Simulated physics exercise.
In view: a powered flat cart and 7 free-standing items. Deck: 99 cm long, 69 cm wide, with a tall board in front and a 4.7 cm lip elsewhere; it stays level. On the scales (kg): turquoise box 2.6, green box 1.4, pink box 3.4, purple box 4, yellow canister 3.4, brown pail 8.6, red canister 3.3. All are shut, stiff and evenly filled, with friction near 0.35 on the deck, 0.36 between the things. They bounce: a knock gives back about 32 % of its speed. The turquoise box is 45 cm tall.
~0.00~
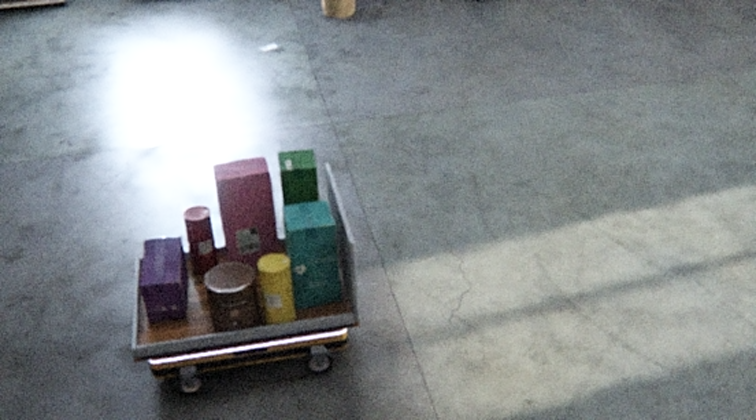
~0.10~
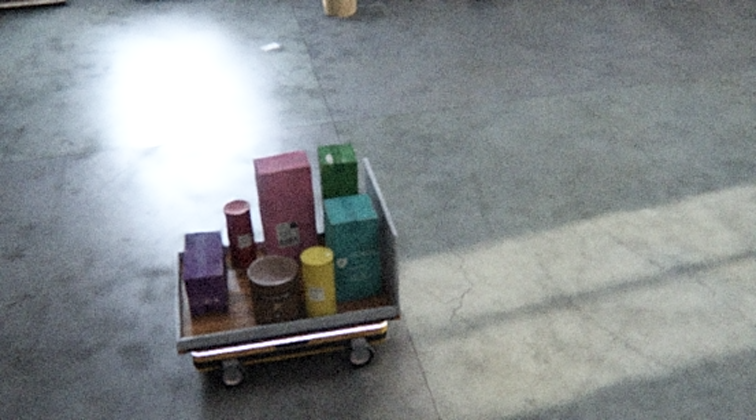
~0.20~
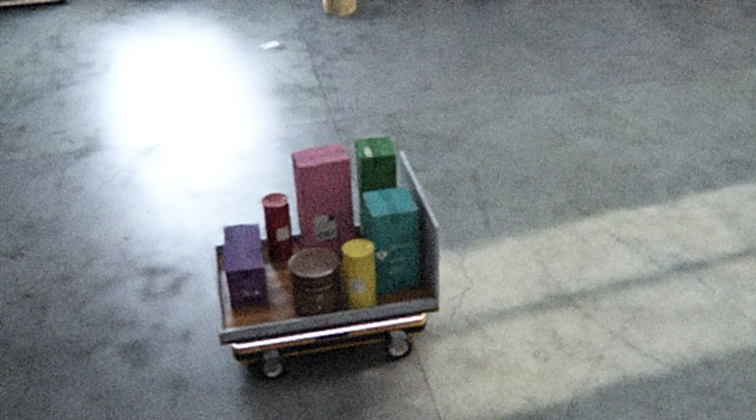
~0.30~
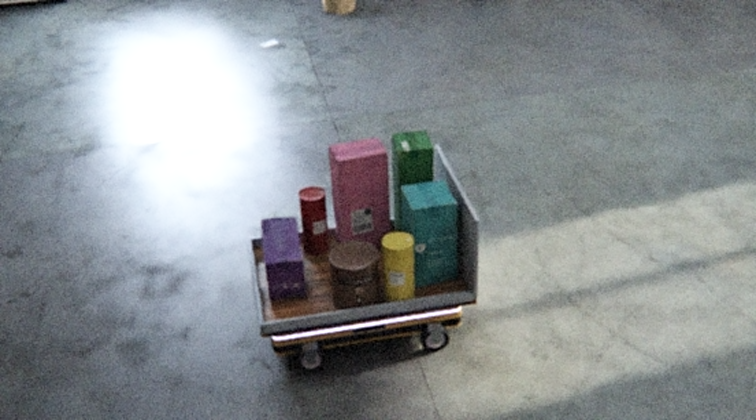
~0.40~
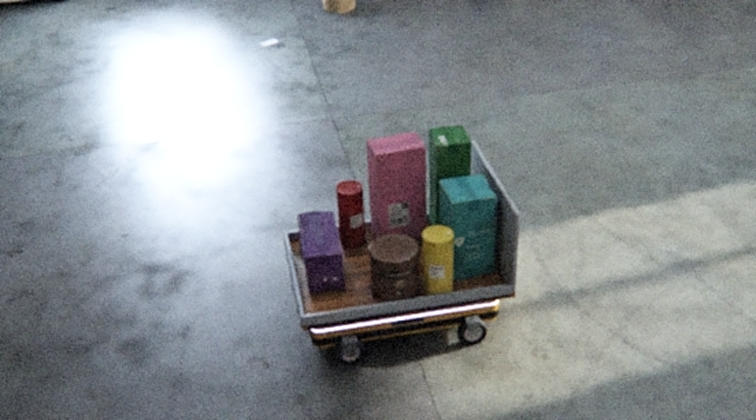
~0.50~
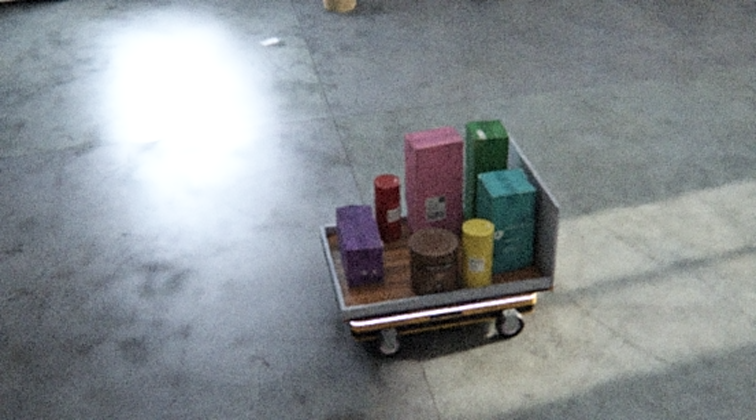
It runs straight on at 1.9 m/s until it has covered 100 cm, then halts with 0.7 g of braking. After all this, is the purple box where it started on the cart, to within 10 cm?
The purple box gets shifted.
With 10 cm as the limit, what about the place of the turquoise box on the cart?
The turquoise box holds its spot.
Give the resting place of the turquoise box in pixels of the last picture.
Near (571, 210).
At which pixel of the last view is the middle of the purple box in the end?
At about (462, 230).
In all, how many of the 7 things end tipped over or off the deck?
That comes to 0.
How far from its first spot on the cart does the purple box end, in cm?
Some 22 cm.
Around 0.70 s, cart has run 123 cm; purple box shifted 5 cm near (423, 235); green box at 4° to upright; red canister shifted 5 cm.
Around 0.80 s, cart has run 126 cm; purple box shifted 13 cm near (445, 232); brown pail shifted 13 cm; red canister shifted 13 cm.
Around 0.90 s, cart has run 126 cm, stopped; purple box shifted 20 cm near (458, 230); yellow canister at 3° to upright; brown pail shifted 19 cm.
Finally (1.9 s), not toppled but over 10 cm from the start, pink box, purple box, yellow canister, brown pail and red canister; the other 2 still in place (within 10 cm). Final places as that camera would see them, purple box near (462, 230).
